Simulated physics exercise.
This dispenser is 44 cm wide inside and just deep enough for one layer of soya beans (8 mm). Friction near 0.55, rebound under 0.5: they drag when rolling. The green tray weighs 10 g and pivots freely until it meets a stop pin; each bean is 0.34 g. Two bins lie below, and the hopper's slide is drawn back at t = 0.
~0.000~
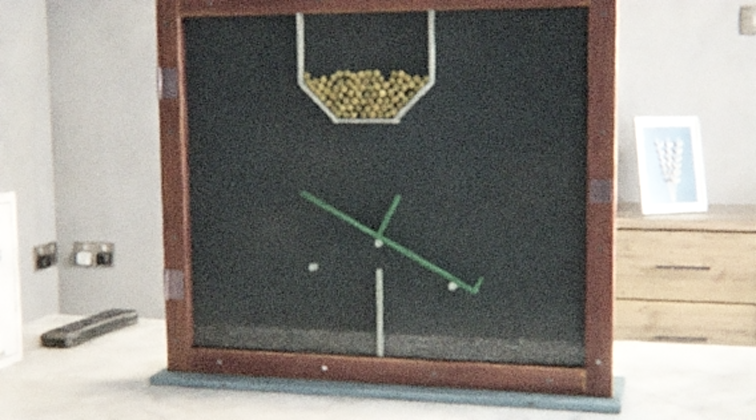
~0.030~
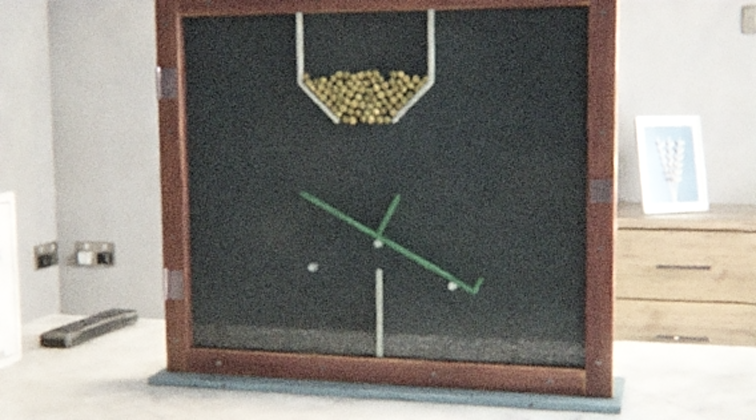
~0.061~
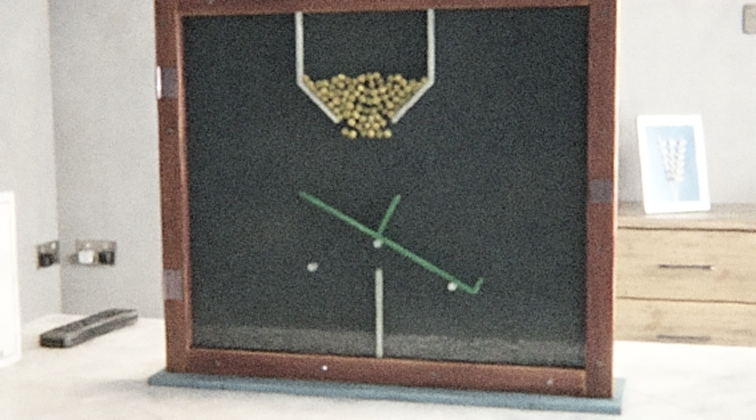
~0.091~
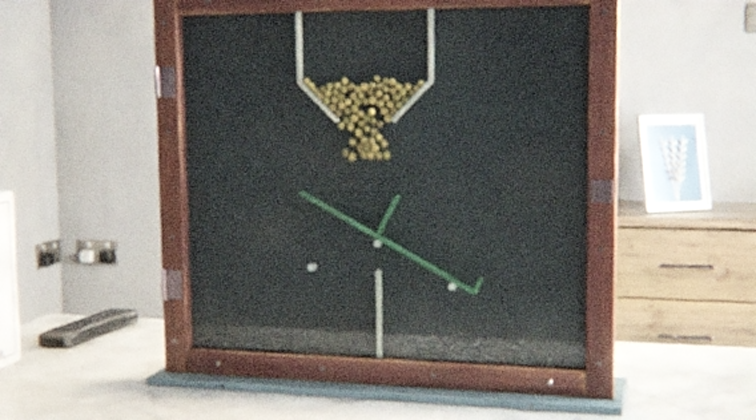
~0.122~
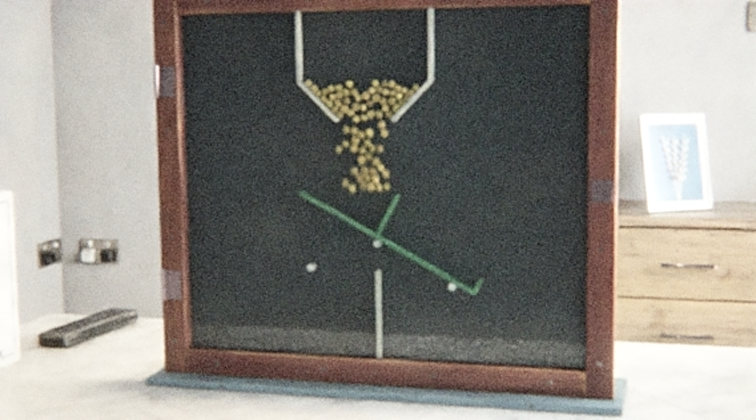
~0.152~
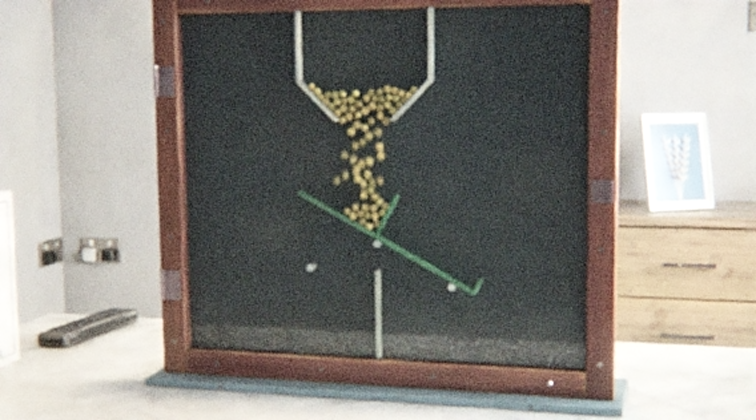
In a wooden-framed dispenser, beans drop from the hopper onto a tilted green tray.
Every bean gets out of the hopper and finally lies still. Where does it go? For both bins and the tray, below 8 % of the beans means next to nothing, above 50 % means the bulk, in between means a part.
The right bin ends up with barely a trace, the left bin with the majority, and the tray with a middling amount.
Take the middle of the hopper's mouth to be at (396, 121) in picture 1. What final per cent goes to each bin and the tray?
Right bin 25, left bin 0, tray 75.
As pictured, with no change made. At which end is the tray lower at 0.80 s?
At that moment the tray sits with its left end down.
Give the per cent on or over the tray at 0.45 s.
70%, give or take.
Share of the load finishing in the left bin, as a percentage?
80 per cent, roughly.
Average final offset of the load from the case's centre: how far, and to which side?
Roughly 10 centimetres to the left of the centre.
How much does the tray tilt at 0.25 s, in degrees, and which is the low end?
About 15°, right end down.
After 0.25 s 90 % have left the hopper; tray right end down 17°; on or over it 85 %, past it to the left 0 %, to the right 0 %.
After 0.80 s 100 % have left the hopper; tray left end down 21°; on or over it 30 %, past it to the left 70 %, to the right 0 %.
Settled by 2.1 s, right bin 5 %, left bin 80 %, tray 20 %; tray right end down 28°.
